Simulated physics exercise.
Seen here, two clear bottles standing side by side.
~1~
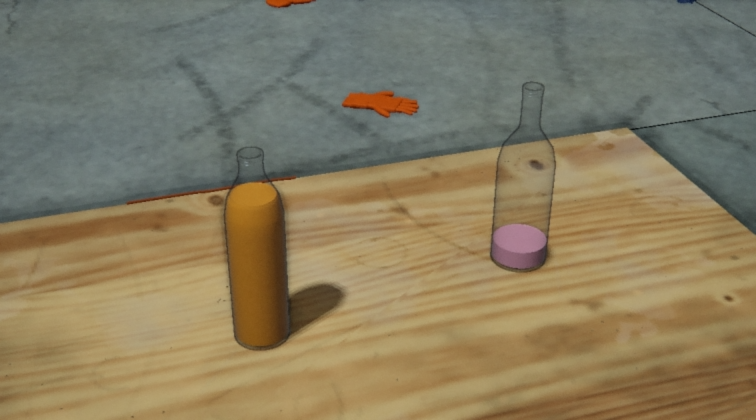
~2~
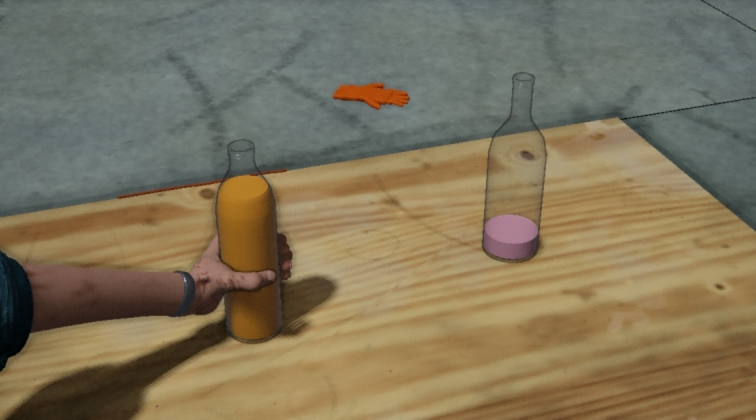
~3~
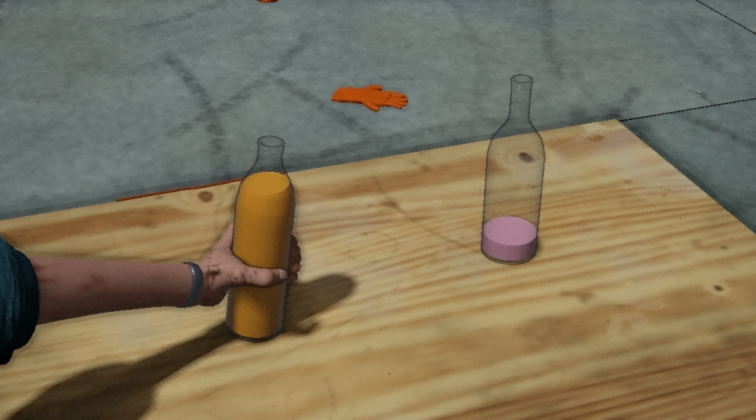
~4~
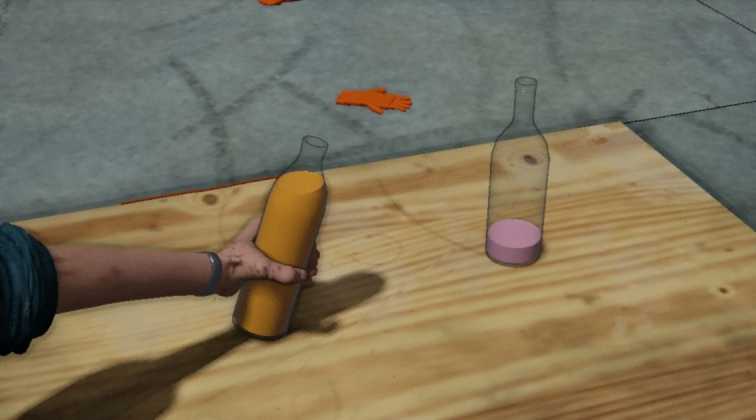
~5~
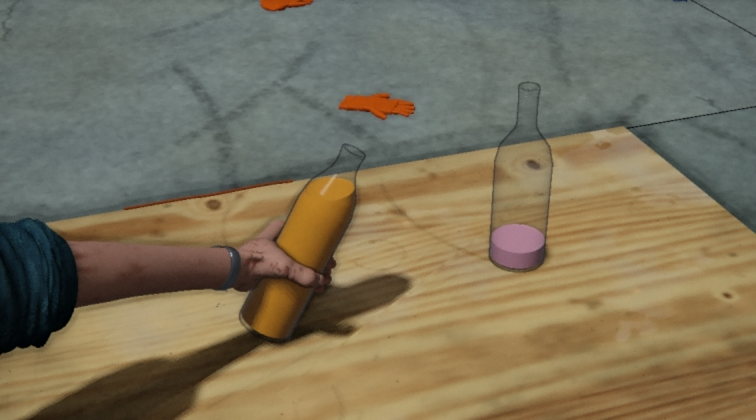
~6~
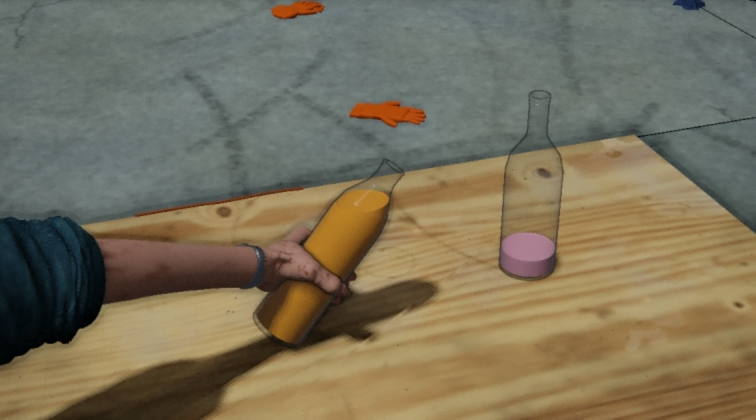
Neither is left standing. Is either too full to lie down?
The left one leaks and the right one keeps it in.
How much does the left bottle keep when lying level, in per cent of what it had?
Some 30 per cent.
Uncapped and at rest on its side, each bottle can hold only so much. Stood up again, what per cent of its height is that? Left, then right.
Roughly 24 per cent, then 24 per cent.
A moment on, the left bottle is nearly down; left bottle, a puddle at its mouth.
Further on, the left bottle lies flat; left bottle, a puddle at its mouth.
When it is over, both lie flat; left bottle, a puddle at its mouth; right bottle, all still inside.
